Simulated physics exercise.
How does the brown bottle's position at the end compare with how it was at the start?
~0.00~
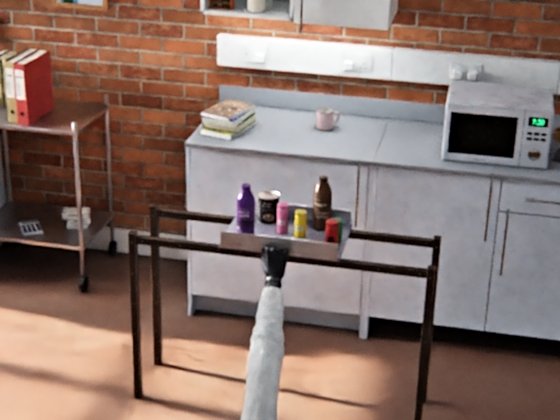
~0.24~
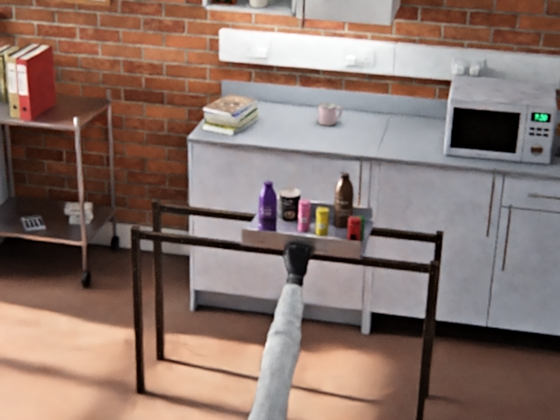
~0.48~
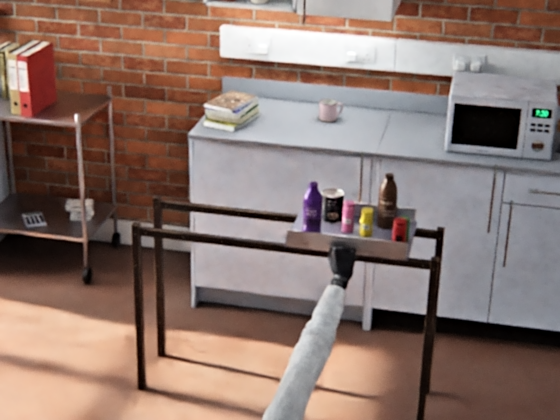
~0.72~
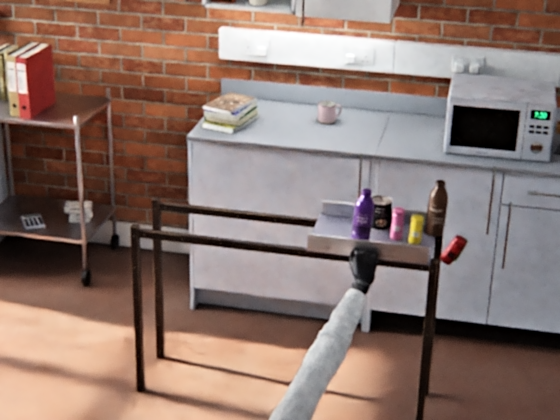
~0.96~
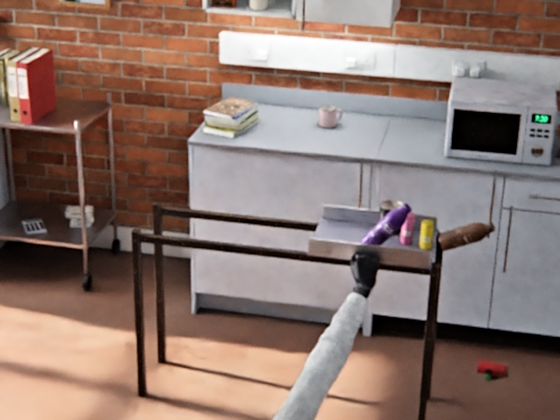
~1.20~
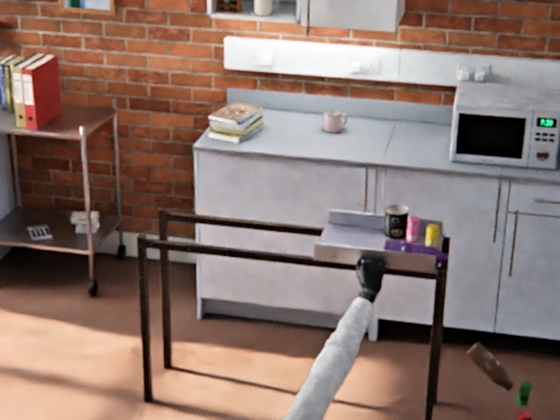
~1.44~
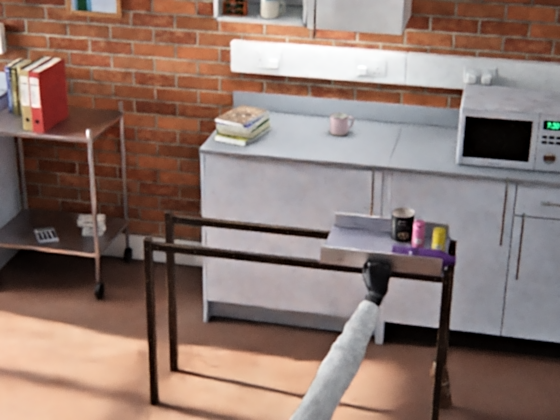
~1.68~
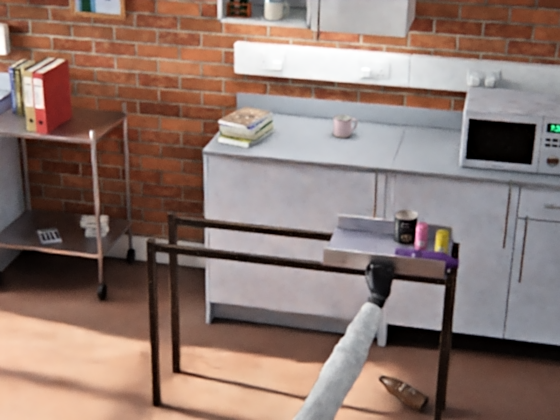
At the start the brown bottle stands upright on the tray. By the end it is lying on its side on the floor.
